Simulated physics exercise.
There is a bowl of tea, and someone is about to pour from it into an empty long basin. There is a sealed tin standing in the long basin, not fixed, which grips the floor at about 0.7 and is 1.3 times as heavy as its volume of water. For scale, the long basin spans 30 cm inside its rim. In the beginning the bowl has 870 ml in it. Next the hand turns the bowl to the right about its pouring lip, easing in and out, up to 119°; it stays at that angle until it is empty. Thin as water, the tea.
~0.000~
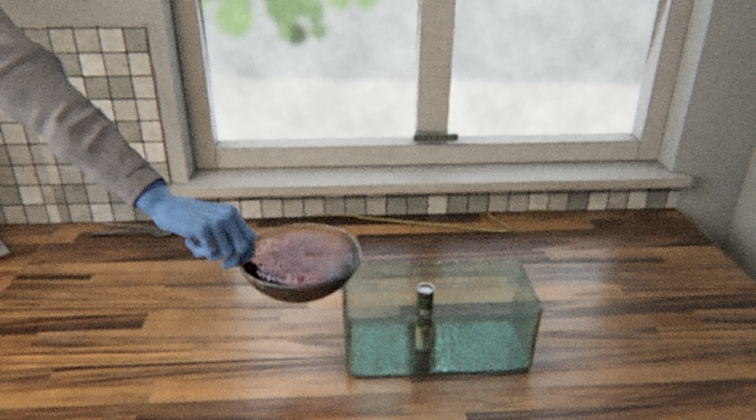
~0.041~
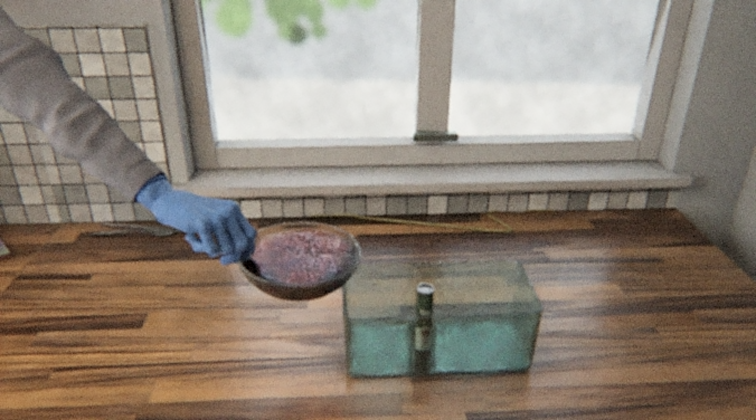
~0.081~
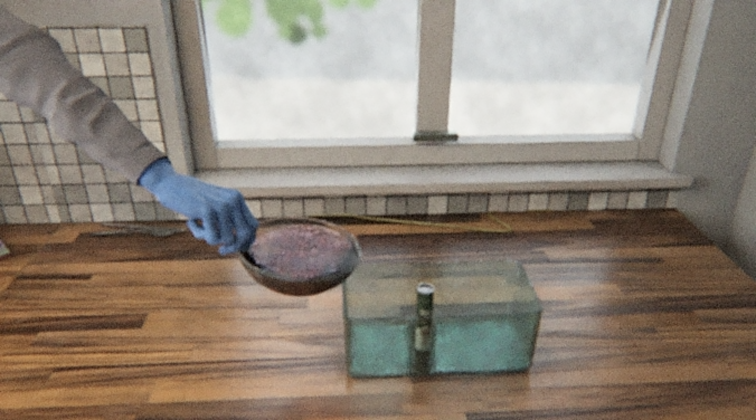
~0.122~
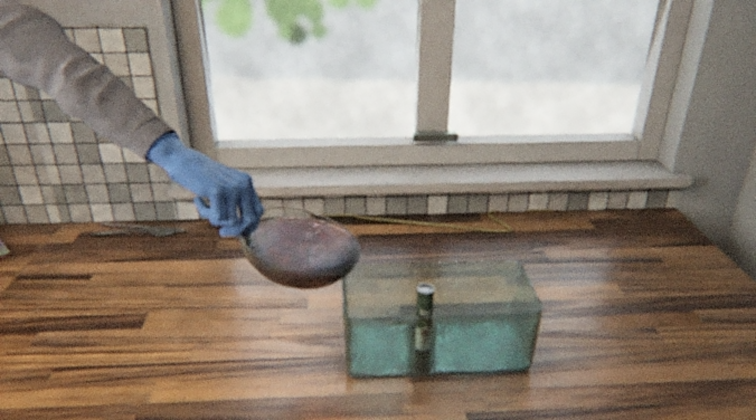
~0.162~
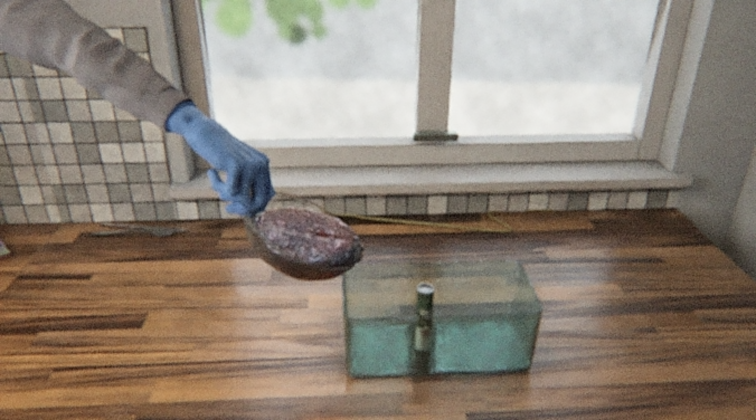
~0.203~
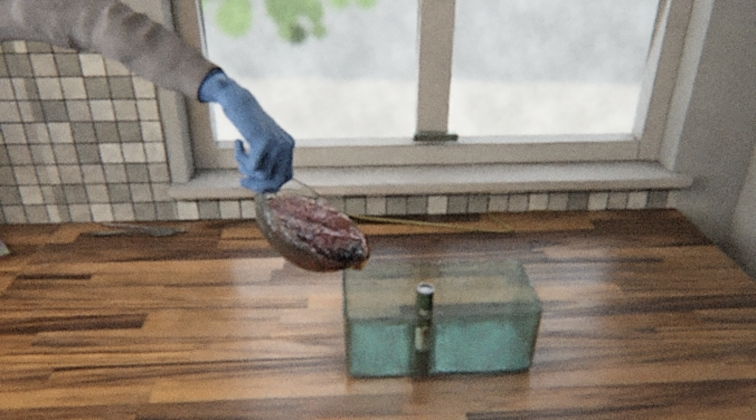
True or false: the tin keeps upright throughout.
False.
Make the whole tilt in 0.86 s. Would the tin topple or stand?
After the tilt, the tin has tipped over.
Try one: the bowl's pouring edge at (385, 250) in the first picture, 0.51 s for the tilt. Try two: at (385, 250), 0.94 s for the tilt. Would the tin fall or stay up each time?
Try 1: Still standing; try 2: Still standing.
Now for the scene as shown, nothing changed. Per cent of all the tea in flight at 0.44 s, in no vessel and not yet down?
I'd say close to 60 per cent.
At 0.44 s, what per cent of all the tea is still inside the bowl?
About 3 percent.
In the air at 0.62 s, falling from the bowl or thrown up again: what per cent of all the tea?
Airborne fraction: Approx. 6 %.
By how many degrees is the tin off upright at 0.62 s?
Measured tilt, approx.: 60 degrees.
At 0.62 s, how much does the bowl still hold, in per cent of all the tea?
What remains is about 0 percent of it all.
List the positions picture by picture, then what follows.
Tilt 0°; pouring edge (361, 252); surface from (243, 257) to (358, 254); the long basin's rim runs from (343, 292) to (531, 286); the tin's top is at (426, 291), in the first frame.
Tilt 2°; pouring edge (361, 252); surface from (243, 255) to (358, 253), in the second frame.
Tilt 7°; pouring edge (360, 252); surface from (243, 249) to (358, 250), in the third frame.
Tilt 16°; pouring edge (360, 252); surface from (245, 237) to (359, 246), in the fourth frame.
Tilt 27°; pouring edge (360, 252); surface from (249, 222) to (349, 240); 4 per cent is over the edge, in the fifth frame.
Tilt 41°; pouring edge (359, 252); surface from (258, 204) to (338, 230); 9 per cent is over the edge, in the sixth frame.
After 0.44 s the tilt is 114° and 3 per cent is still to pour; the tin stands where it began.
After 0.62 s the tilt is 119° and 0 per cent is still to pour; the tin leans 60°.
After 0.81 s the tilt is 119° and 0 per cent is still to pour; the tin lies on its side.
After 1.01 s the tilt is 119° and 0 per cent is still to pour; the tin lies on its side.
In the end the tin lies on its side.
